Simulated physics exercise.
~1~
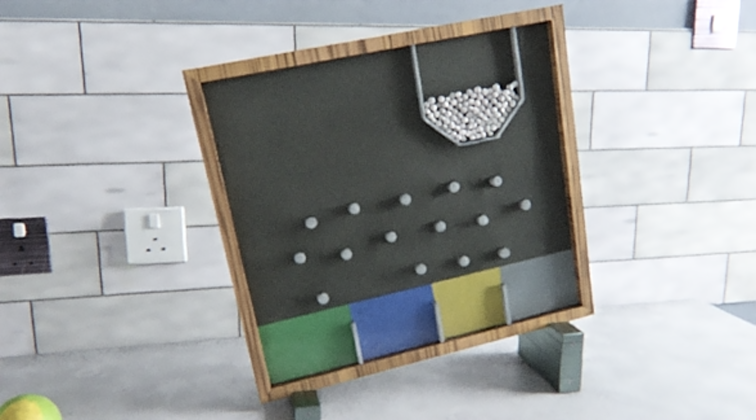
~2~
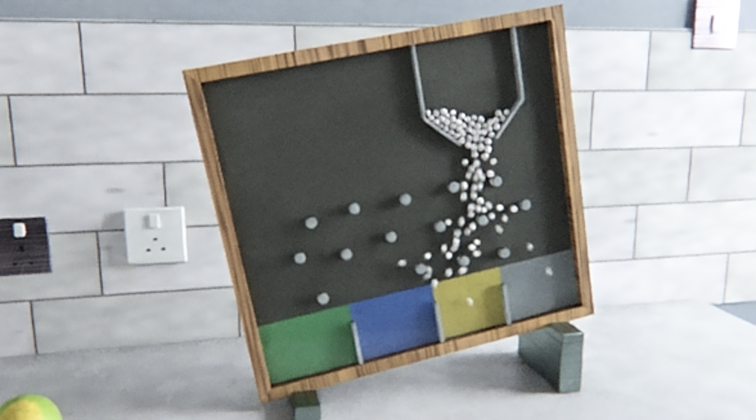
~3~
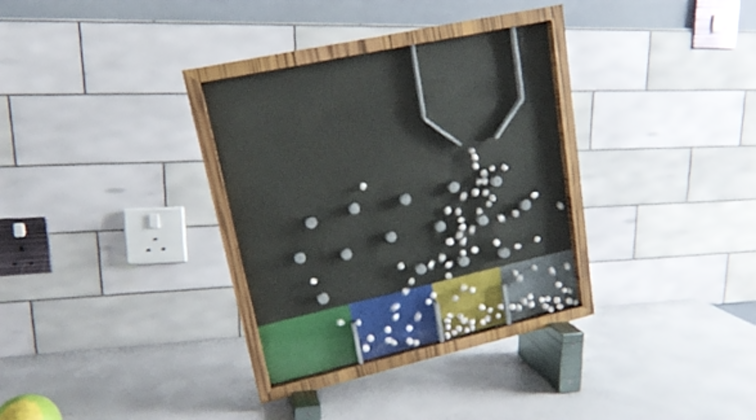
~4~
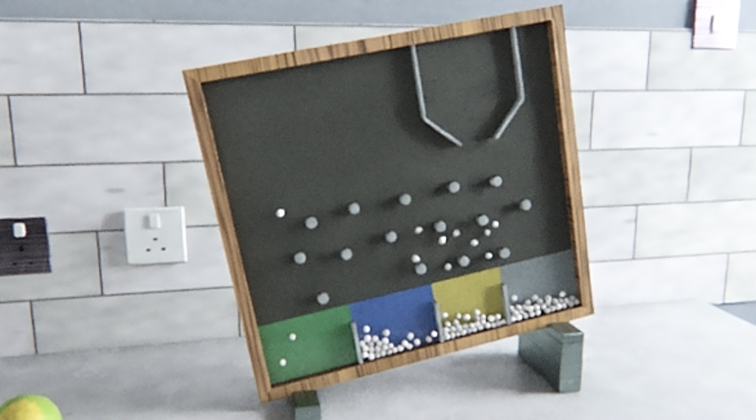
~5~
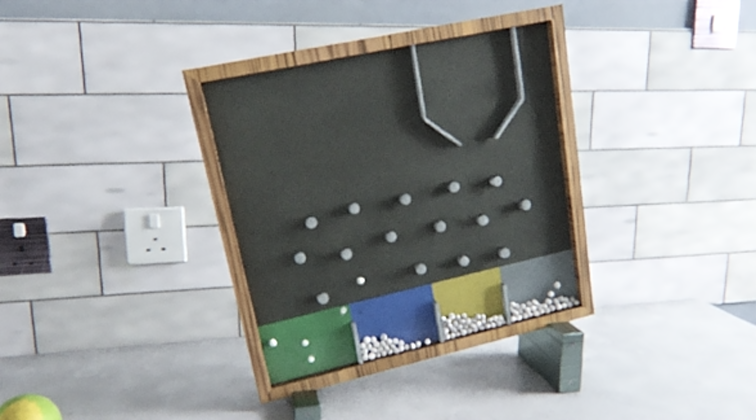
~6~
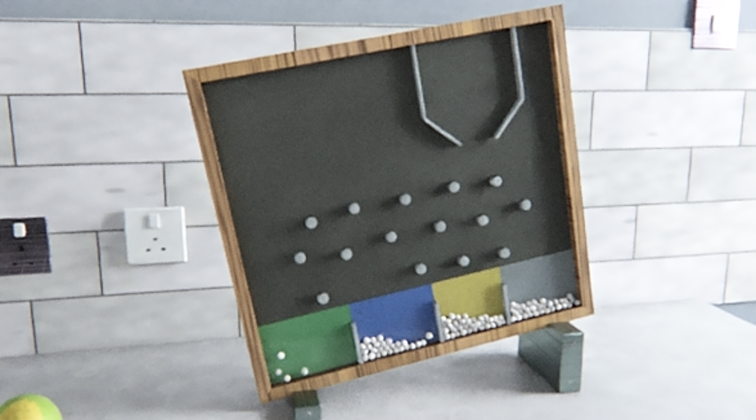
In this clip, small white beads pour from a hopper in a tilted, wood-framed box and bounce down through grey pegs into four coloured bins. They settle mostly in the blue, yellow and grey bins, with only a few in the green one.
